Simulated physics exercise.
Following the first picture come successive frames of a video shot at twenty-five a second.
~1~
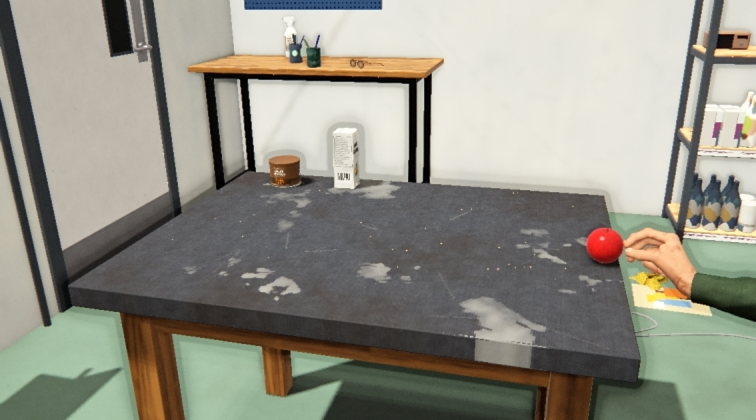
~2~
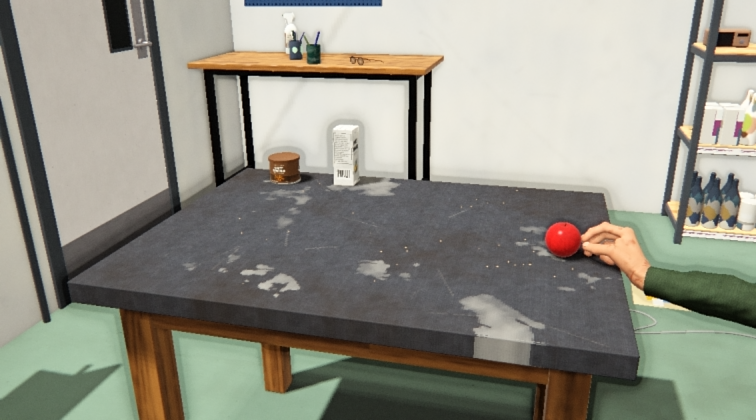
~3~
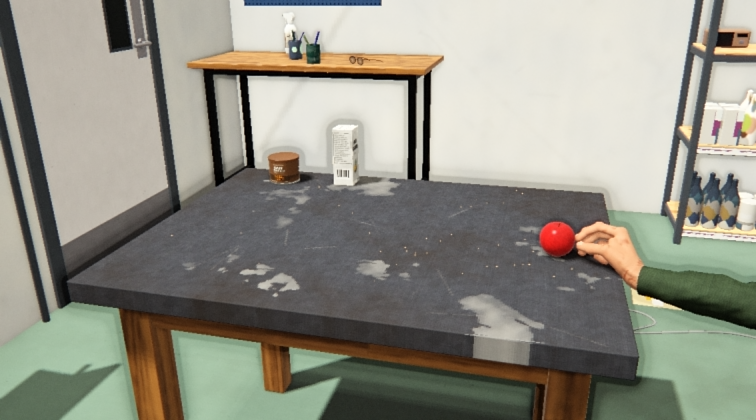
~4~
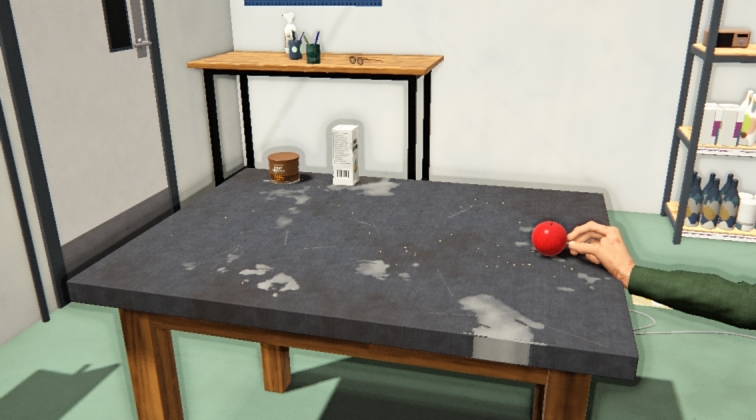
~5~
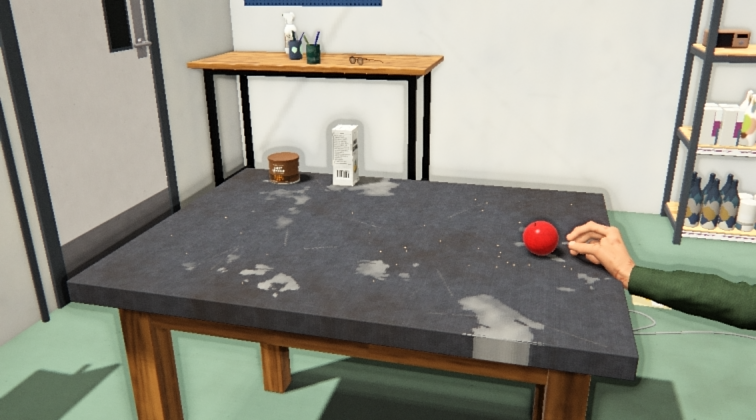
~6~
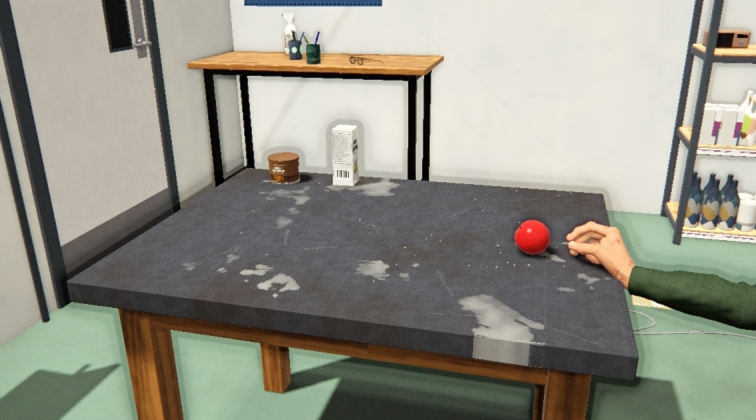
In a room with shelves along the walls, a dark, stained table holds a brown tub and a white carton near its back edge. A hand at the right moves a round red object leftward over the tabletop, then stays nearly still while the object separates from the fingers and shifts slightly farther left.
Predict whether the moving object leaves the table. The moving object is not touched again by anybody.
Pretty sure it is up there at the end, you know.
Then, 0.20 s later than the last frame, red apple moved about its own width near (495, 234).
Then, 0.50 s later than the last frame, red apple moved well along near (449, 230).
Then, 0.80 s later than the last frame, red apple moved well along near (414, 227).
Then, 1.20 s later than the last frame, red apple moved well along near (385, 224).
When it is over, moved from the start, red apple. End places, in pixels of the last picture, red apple near (374, 223).
